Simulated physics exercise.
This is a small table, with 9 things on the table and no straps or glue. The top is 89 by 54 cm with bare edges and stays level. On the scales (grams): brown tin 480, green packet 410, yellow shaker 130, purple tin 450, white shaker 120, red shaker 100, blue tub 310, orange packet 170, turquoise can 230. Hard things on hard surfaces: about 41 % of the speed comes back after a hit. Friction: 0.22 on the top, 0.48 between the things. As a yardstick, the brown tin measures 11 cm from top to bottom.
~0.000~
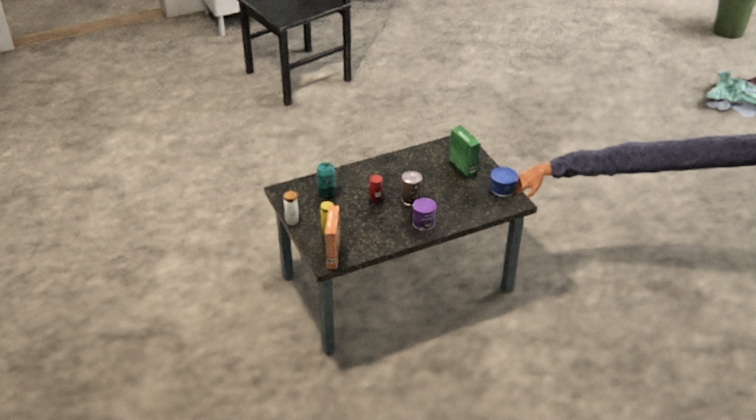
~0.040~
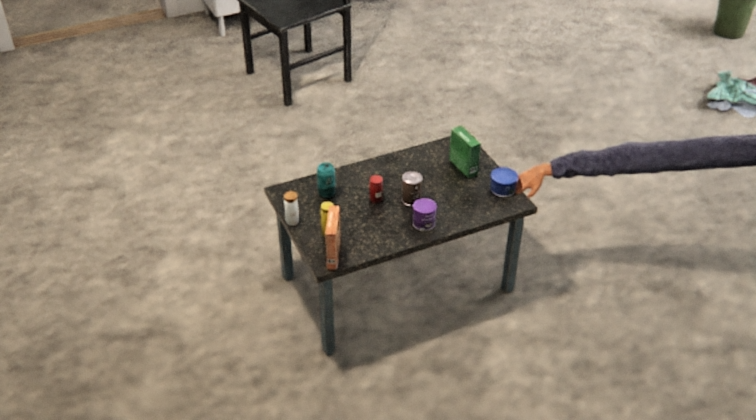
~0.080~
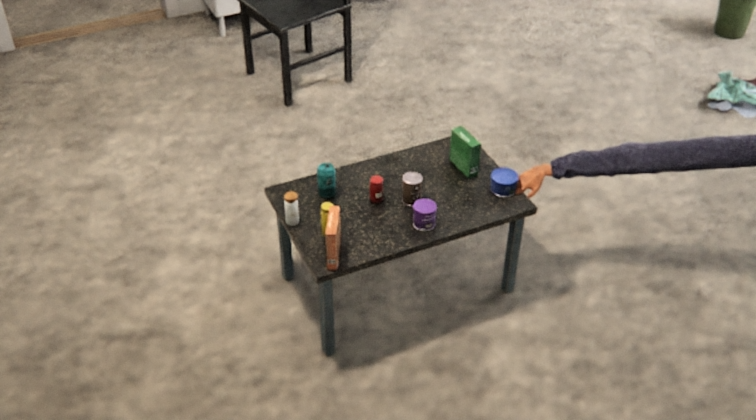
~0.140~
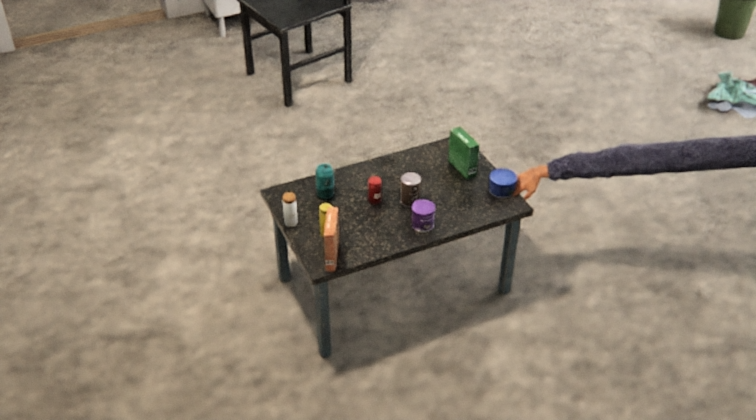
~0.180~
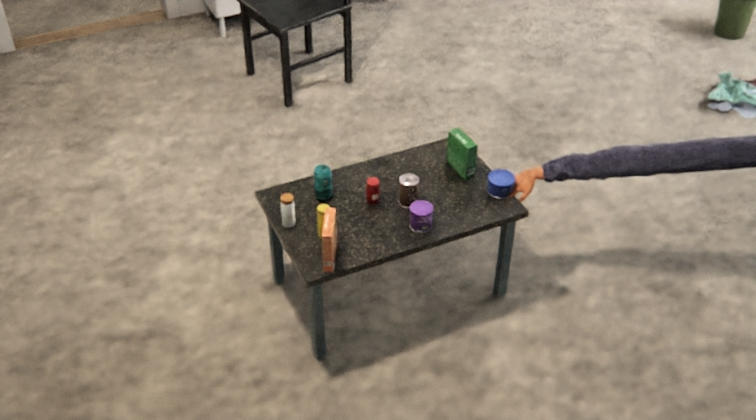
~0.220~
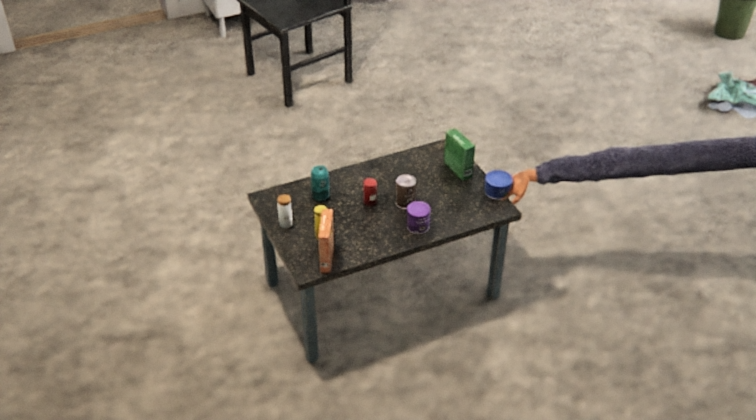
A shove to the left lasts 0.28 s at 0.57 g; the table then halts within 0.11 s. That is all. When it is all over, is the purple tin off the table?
The purple tin is still on the table.
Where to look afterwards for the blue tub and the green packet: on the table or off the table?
The blue tub ends off the table; the green packet ends off the table.
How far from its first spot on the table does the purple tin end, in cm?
Some 7 cm.
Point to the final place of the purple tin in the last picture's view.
At about (366, 234).
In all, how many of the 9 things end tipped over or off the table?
That comes to 2.
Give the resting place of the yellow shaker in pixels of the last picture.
Near (262, 241).
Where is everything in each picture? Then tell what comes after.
In the first picture, purple tin (424, 214); brown tin (412, 188).
In the second picture, white shaker (291, 208).
In the third picture, red shaker (376, 189); blue tub (504, 182).
In the fourth picture, table along by 2 cm; orange packet (332, 239); turquoise can (325, 182).
In the fifth picture, table along by 4 cm; brown tin (409, 191) slid 2 cm.
In the sixth picture, table along by 7 cm; purple tin (418, 218) slid 4 cm.
After 0.32 s, table along by 19 cm; blue tub now off the table; purple tin slid 12 cm near (407, 221); green packet slid 12 cm.
After 0.52 s, table along by 31 cm; green packet now off the table; purple tin slid 11 cm near (377, 231); yellow shaker leaning 4°.
After 0.72 s, table along by 31 cm; purple tin slid 7 cm near (366, 234); orange packet slid 7 cm; white shaker slid 7 cm.
At rest (1.1 s), off the table, green packet and blue tub; not toppled but over 5 cm from the start, brown tin, yellow shaker, purple tin, white shaker, red shaker, orange packet and turquoise can. In the last view, purple tin near (366, 234).
